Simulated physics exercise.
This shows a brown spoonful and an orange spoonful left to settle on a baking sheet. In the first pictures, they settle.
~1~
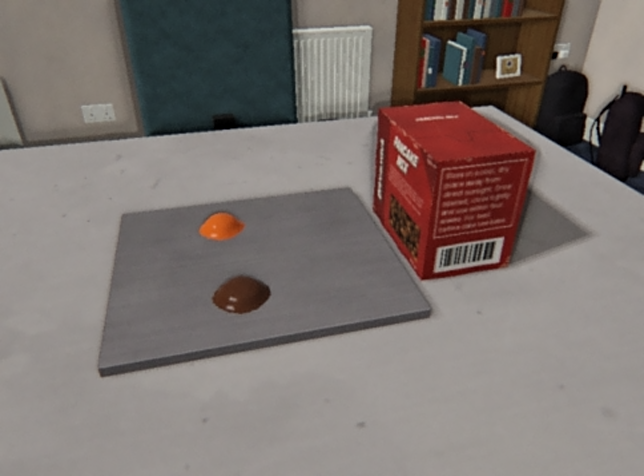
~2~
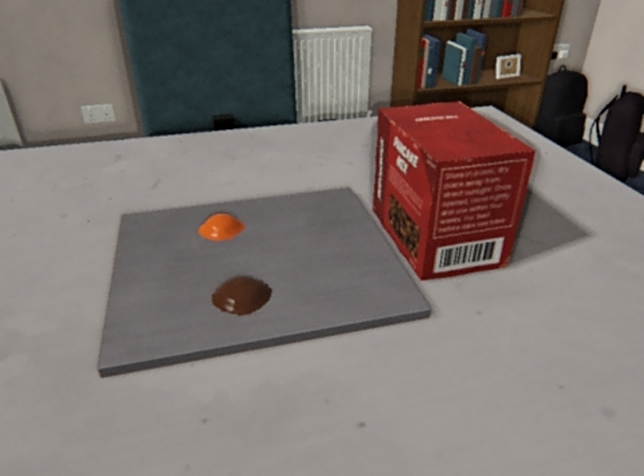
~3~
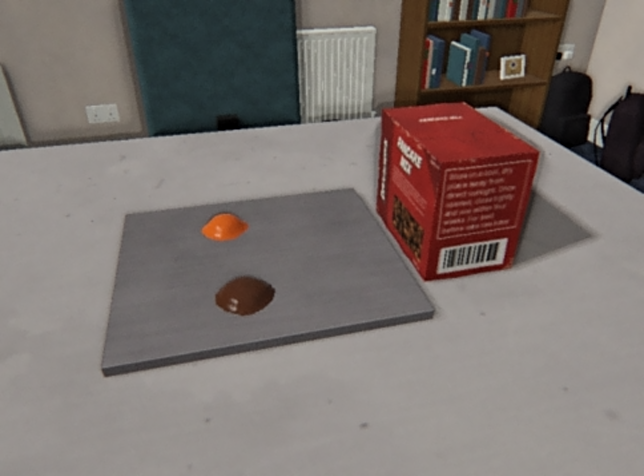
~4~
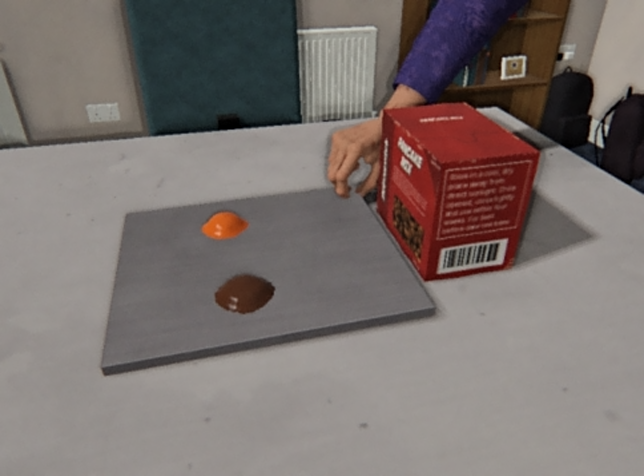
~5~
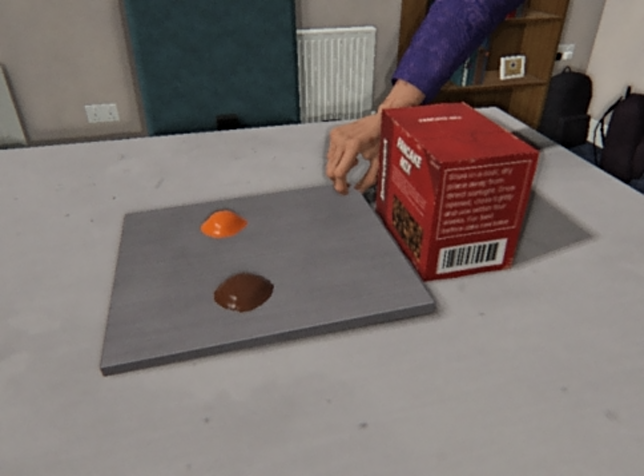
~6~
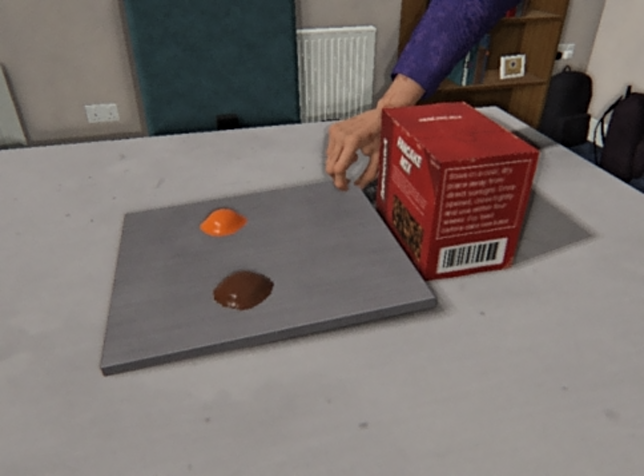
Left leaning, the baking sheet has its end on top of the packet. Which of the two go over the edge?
At the end, the brown spoonful does not drop off; the orange spoonful does not drop off.
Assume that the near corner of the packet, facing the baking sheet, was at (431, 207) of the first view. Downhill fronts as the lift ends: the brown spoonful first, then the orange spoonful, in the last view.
In the last picture, I'd say around (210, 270) for the first and around (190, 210) for the other.
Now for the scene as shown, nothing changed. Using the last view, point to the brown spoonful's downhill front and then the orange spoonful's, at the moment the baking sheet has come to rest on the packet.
Pixel pair, in order asked: (187, 259), (182, 196).
Shortly, slope about 31°; the brown spoonful has not moved; the orange spoonful has not moved.
Then, the brown spoonful has not moved; the orange spoonful has not moved.
At the finish, slope about 31°; the brown spoonful has not moved; the orange spoonful has not moved.
